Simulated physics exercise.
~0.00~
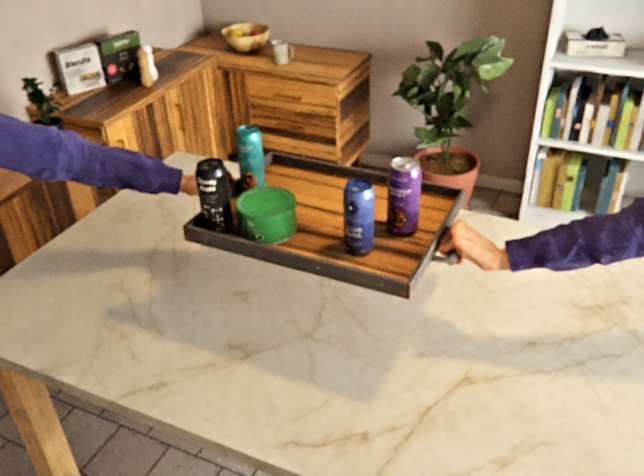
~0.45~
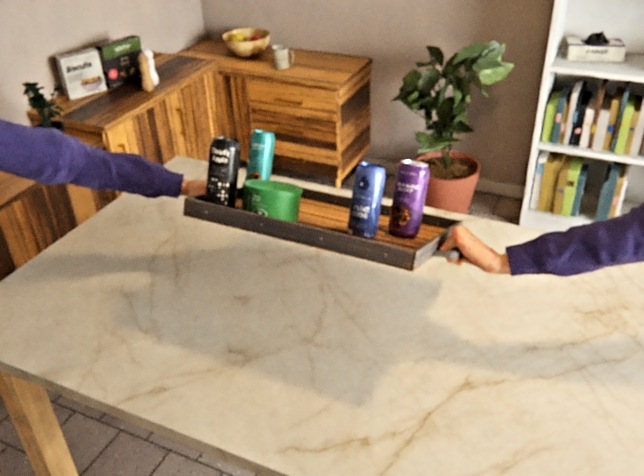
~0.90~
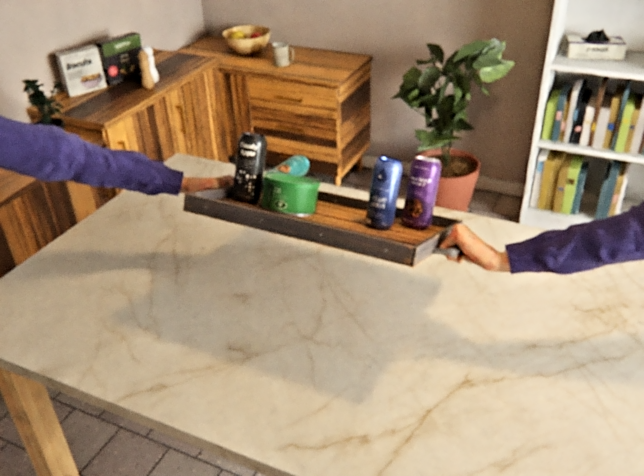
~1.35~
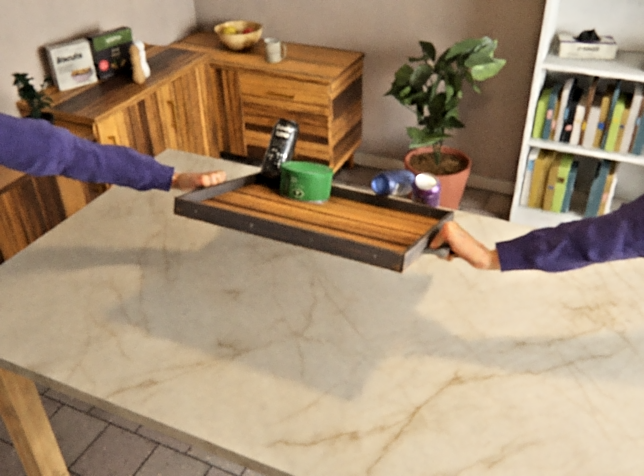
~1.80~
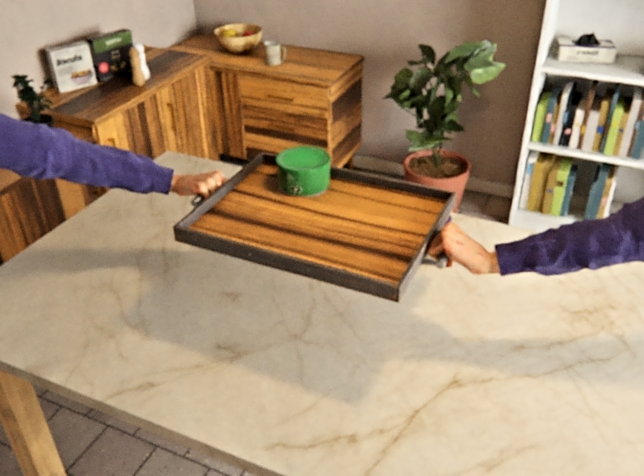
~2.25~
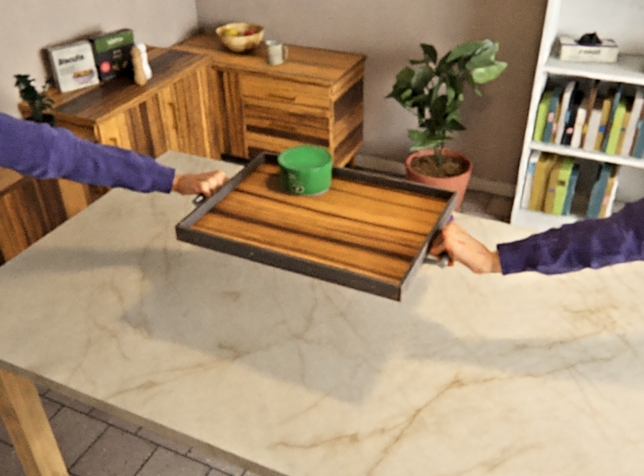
The video shows two hands holding a wooden tray with four cans and a green tub above a marble-patterned table, then tipping its far side down so the cans lean, topple and leave the tray, before it tilts back with only the tub, shifted towards the far edge, remaining.
